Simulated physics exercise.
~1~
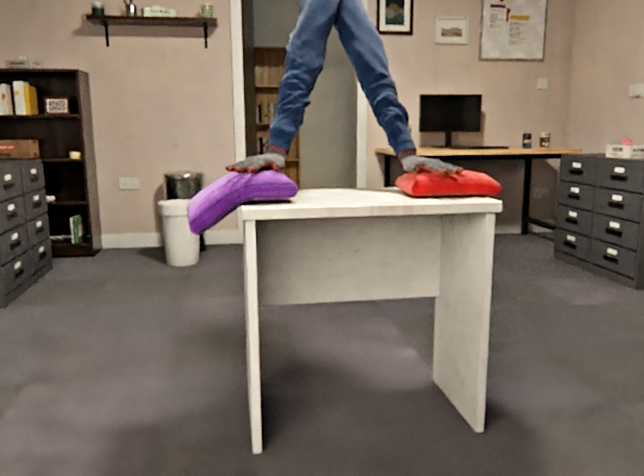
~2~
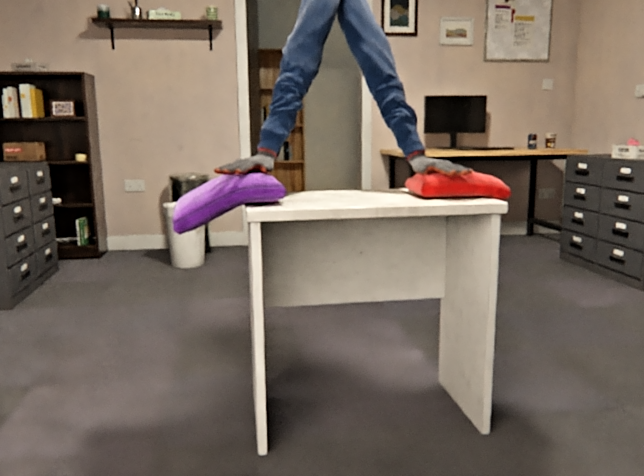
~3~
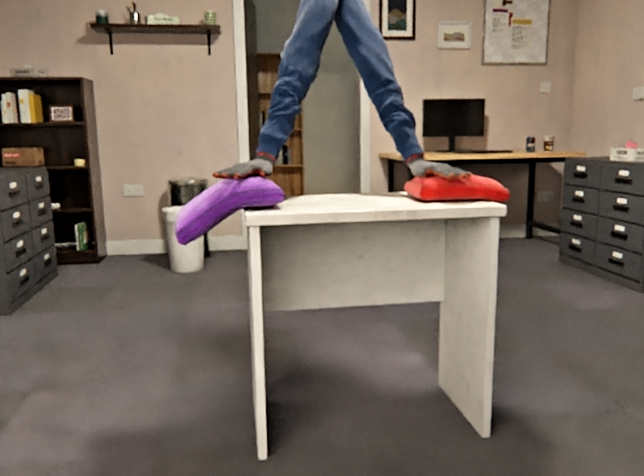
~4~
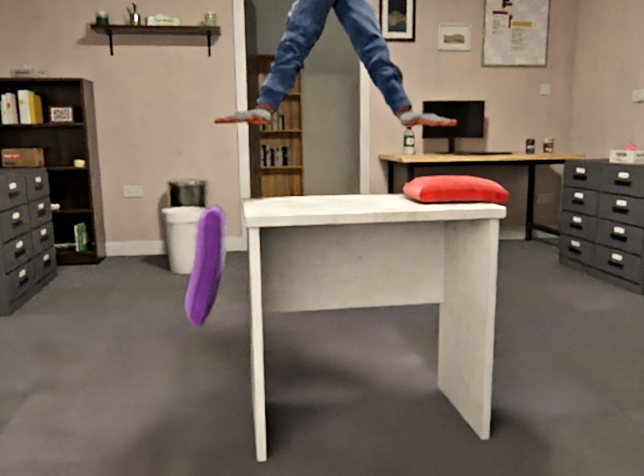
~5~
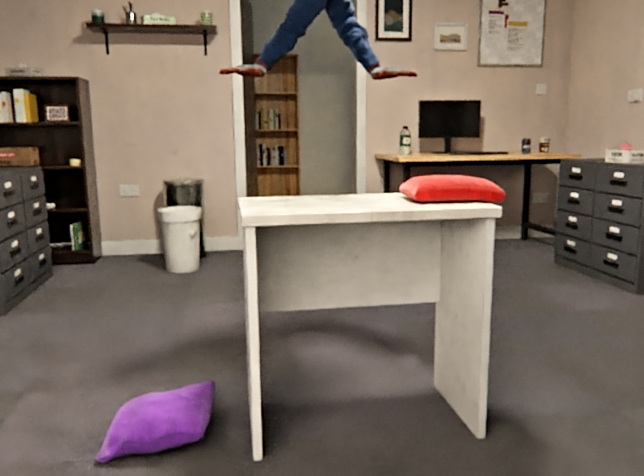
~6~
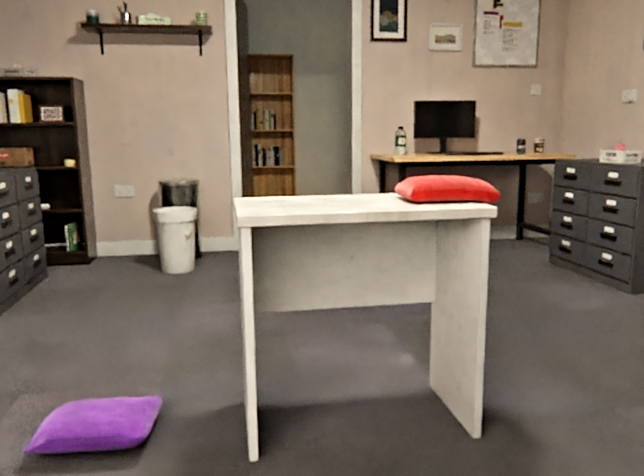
A purple cushion hanging over the left edge of a low white table tips and drops to the floor once the gloved hands pressing on it and a red cushion-like sack lift away, ending on the carpet at left while the red one stays on the tabletop.
